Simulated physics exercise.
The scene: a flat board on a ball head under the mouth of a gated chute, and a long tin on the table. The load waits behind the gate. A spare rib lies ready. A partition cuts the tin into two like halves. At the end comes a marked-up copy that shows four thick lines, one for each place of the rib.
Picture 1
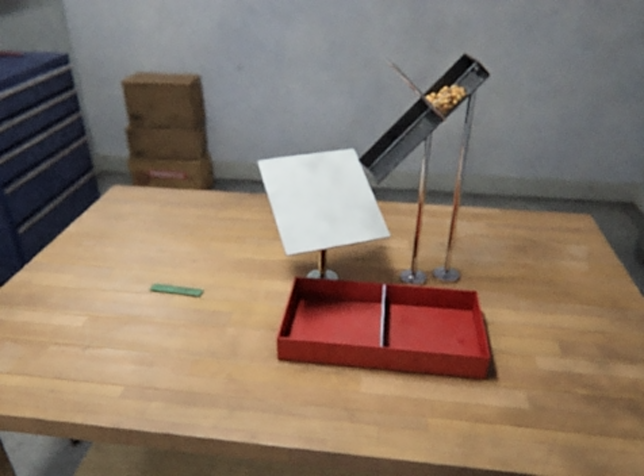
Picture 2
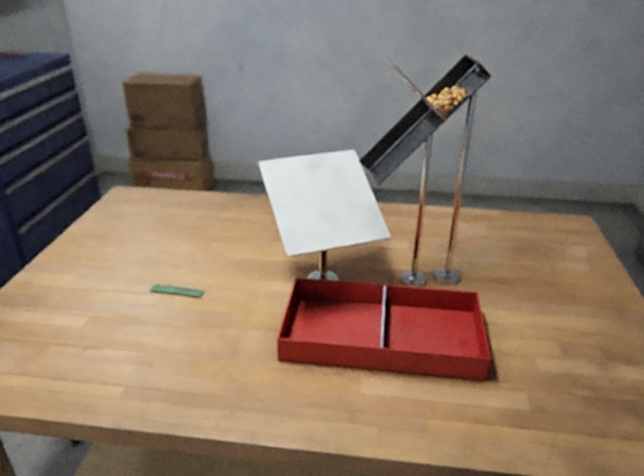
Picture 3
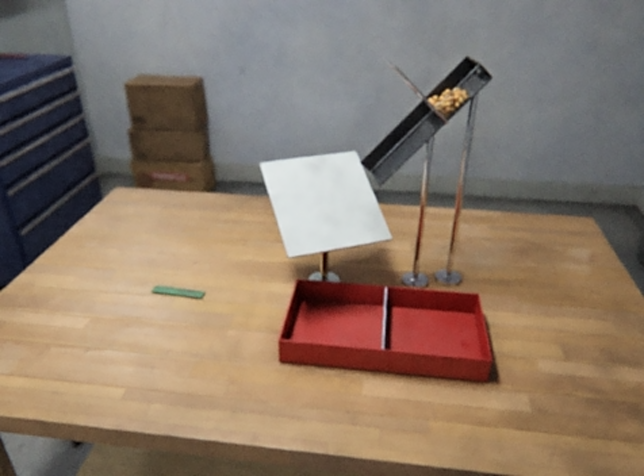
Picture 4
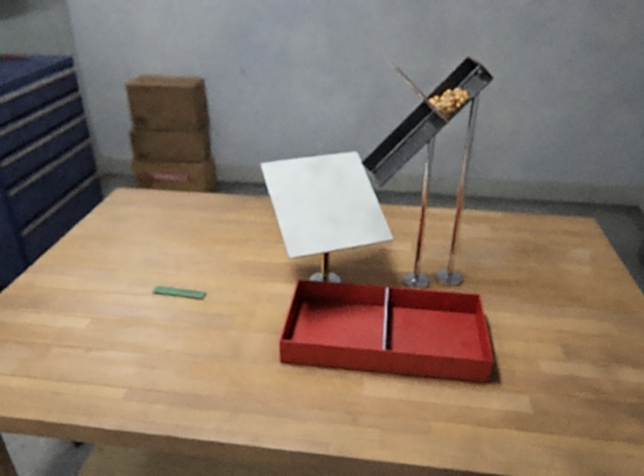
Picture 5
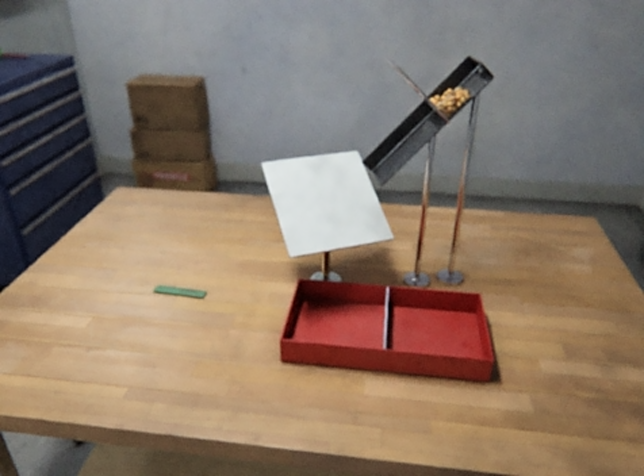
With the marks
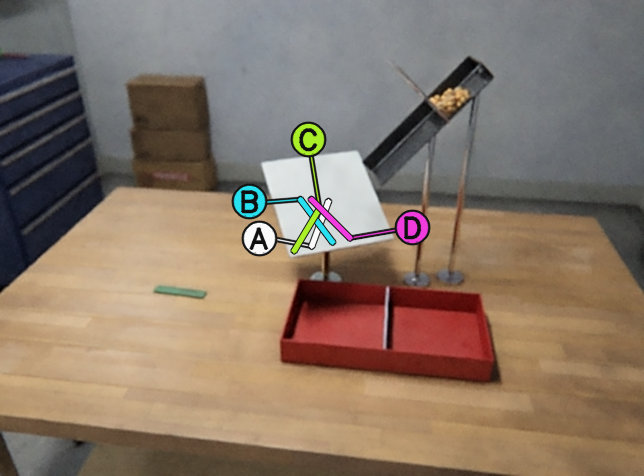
To begin with, round wooden beads sit in the upper part of a dark sloping chute on metal stands, above a tilted white board and a red tin split by a partition. Nothing on the wooden table visibly moves after that, the green strip at left included; only the view shifts very slightly.
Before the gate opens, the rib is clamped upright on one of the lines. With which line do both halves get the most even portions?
It is D.
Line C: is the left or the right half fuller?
More lands on the left.
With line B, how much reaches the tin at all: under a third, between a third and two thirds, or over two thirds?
Line B gives over two thirds.
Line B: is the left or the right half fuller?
The left half.
On the marked copy, line A from (328, 201) to (311, 246); line B from (300, 199) to (332, 242); line C from (319, 208) to (294, 250); line D from (311, 199) to (350, 238).
Choosing A, of what is caught, nearly all in the left half, a small part in the right.
Choosing B, of what is caught, nearly all in the left half, a small part in the right.
Choosing C, of what is caught, nearly all in the left half, a small part in the right.
Choosing D, of what is caught, about half in the left half, about half in the right.
